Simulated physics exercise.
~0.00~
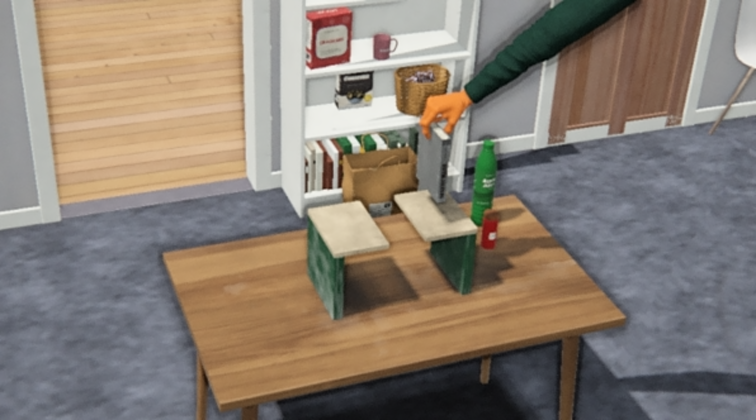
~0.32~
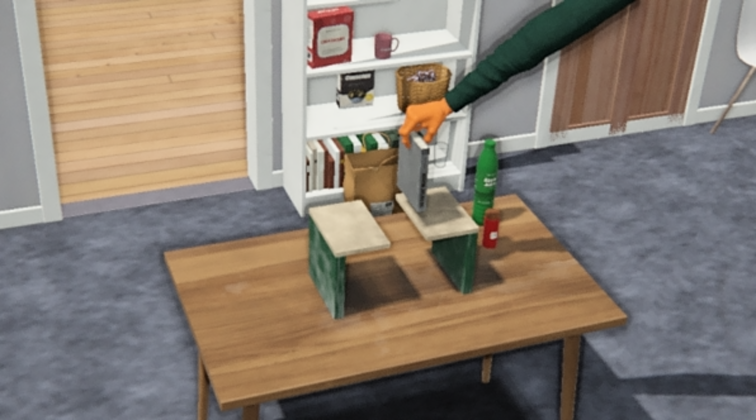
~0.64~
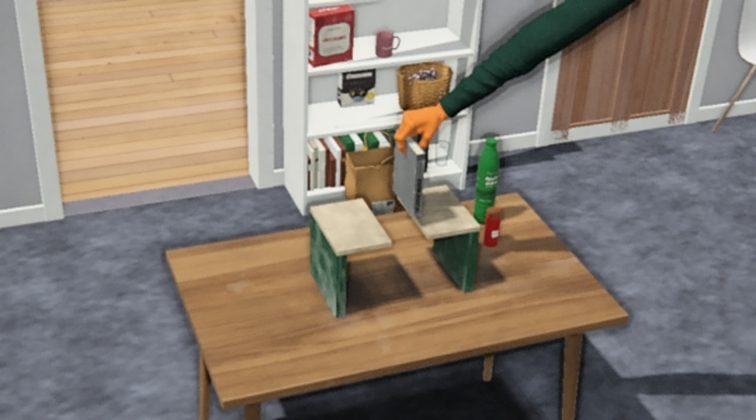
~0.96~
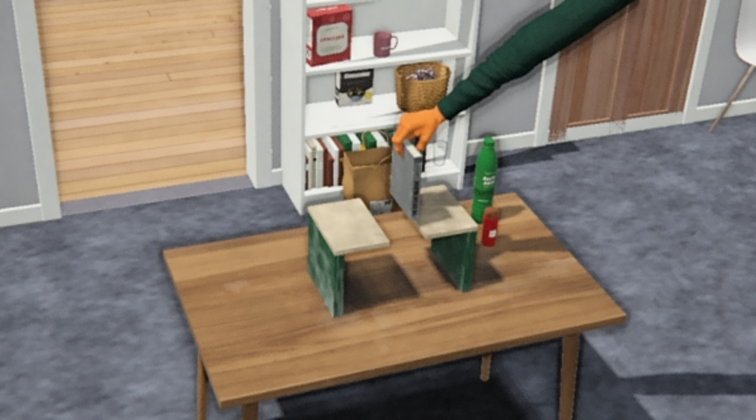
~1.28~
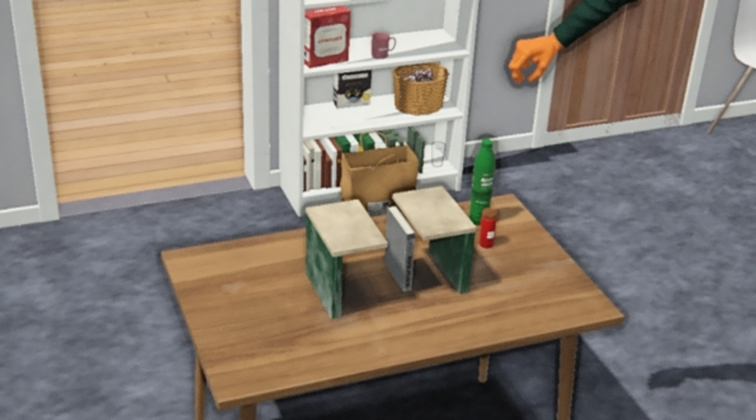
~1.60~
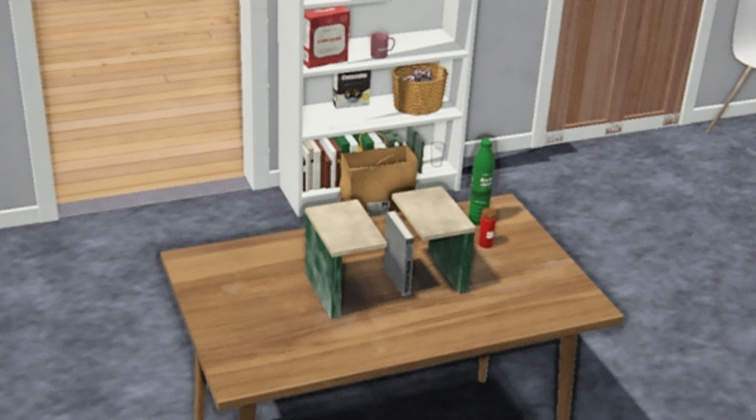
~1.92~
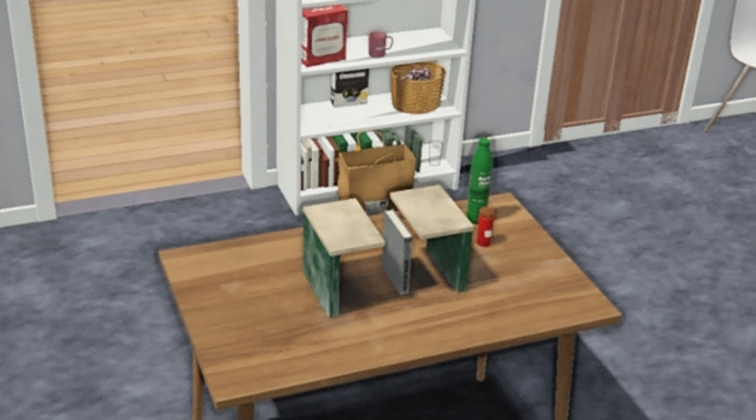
The footage shows a gloved hand lowering an upright grey book leftward toward the gap between two ledges on a wooden table, beside a green bottle and red shaker. The hand lets go and withdraws, and the book drops through to stand upright on the table.
